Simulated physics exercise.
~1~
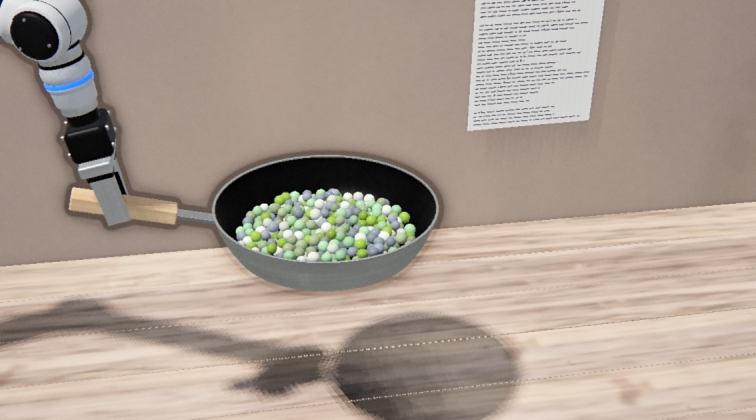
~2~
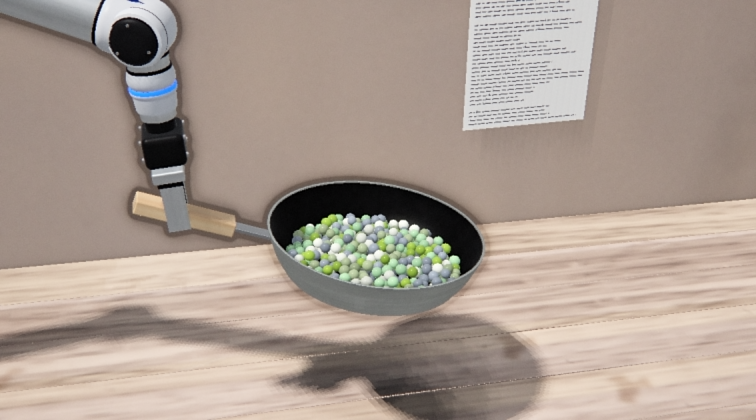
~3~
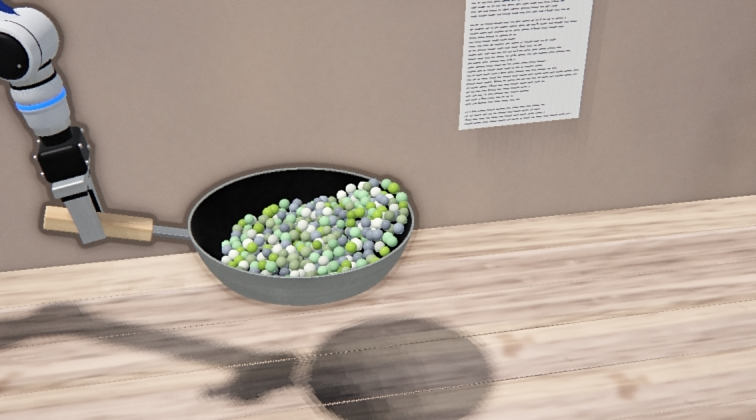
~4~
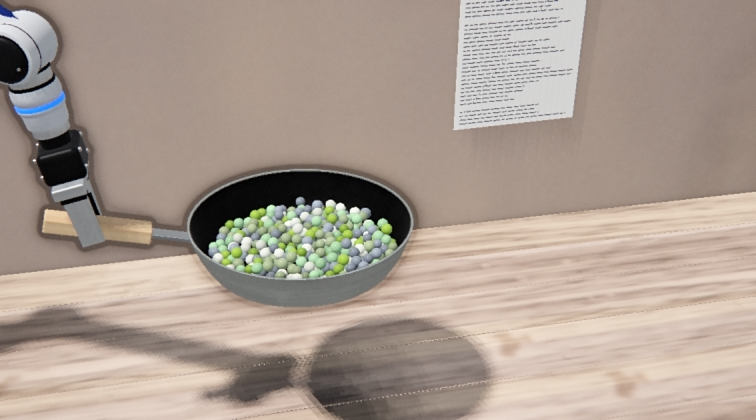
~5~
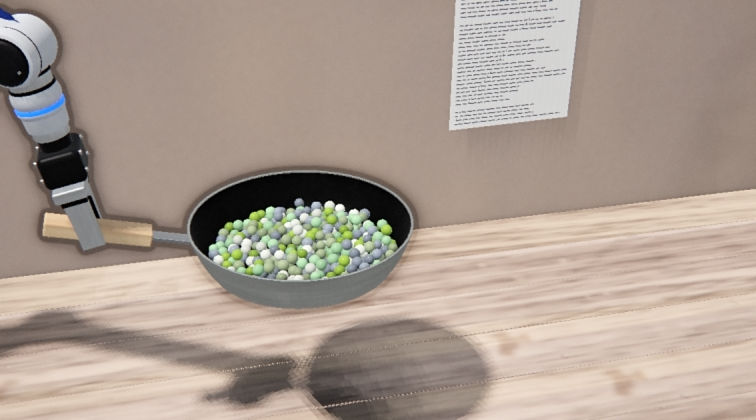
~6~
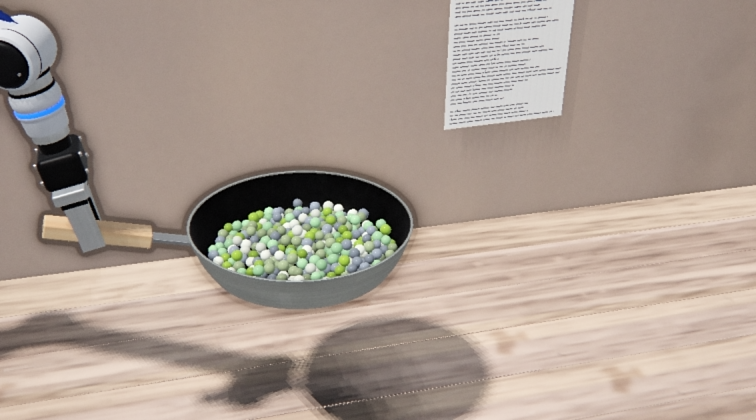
A robot arm moves a pan of small round sweets right, then left, and stops.
